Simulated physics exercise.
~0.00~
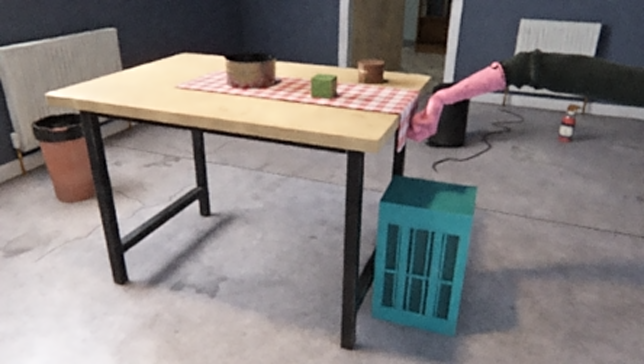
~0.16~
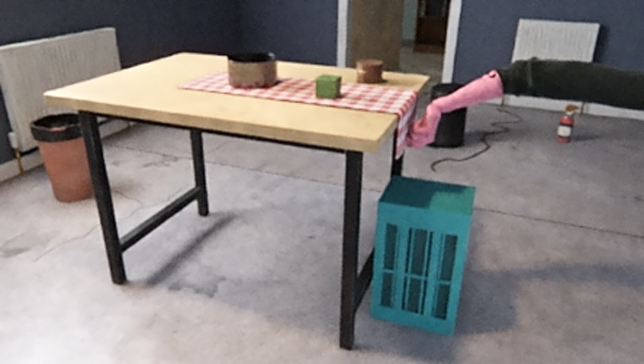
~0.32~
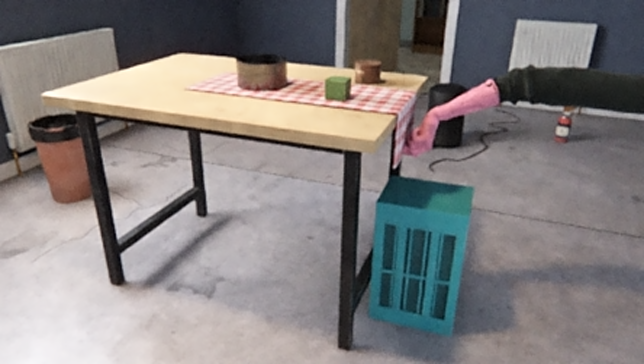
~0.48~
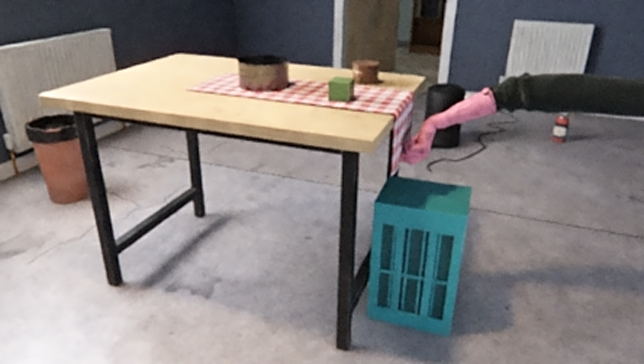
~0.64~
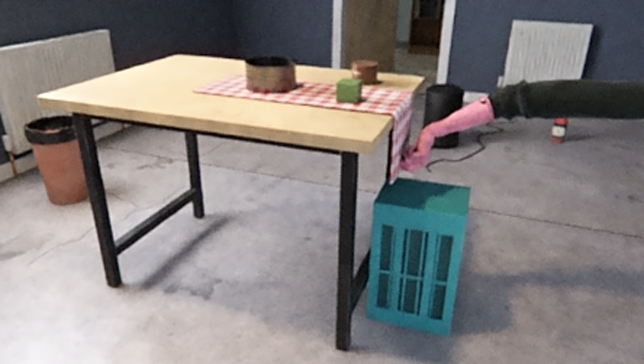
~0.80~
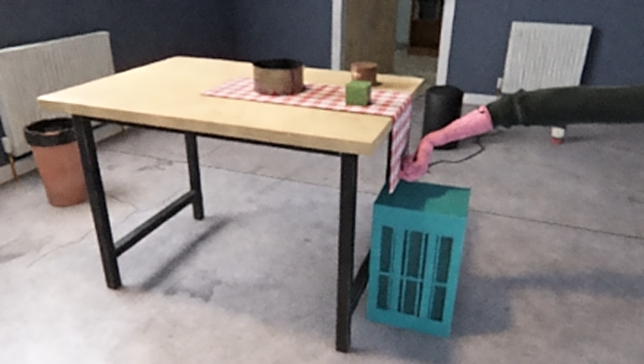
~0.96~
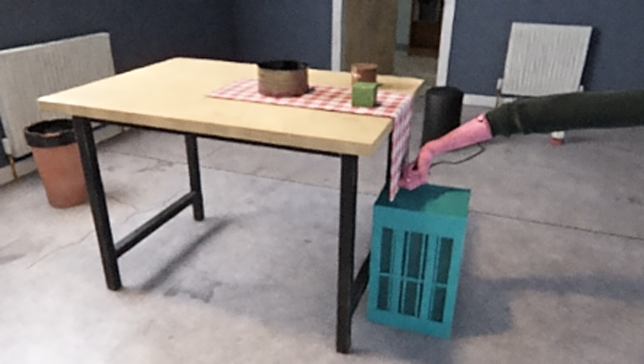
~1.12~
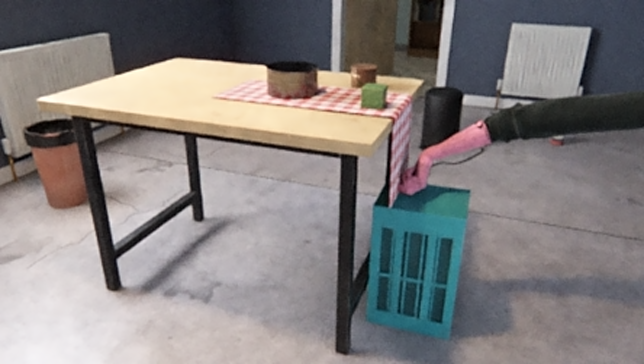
A red checked scarf, pulled down onto a turquoise crate by a pink-gloved hand, carries a green block and pot rightward.
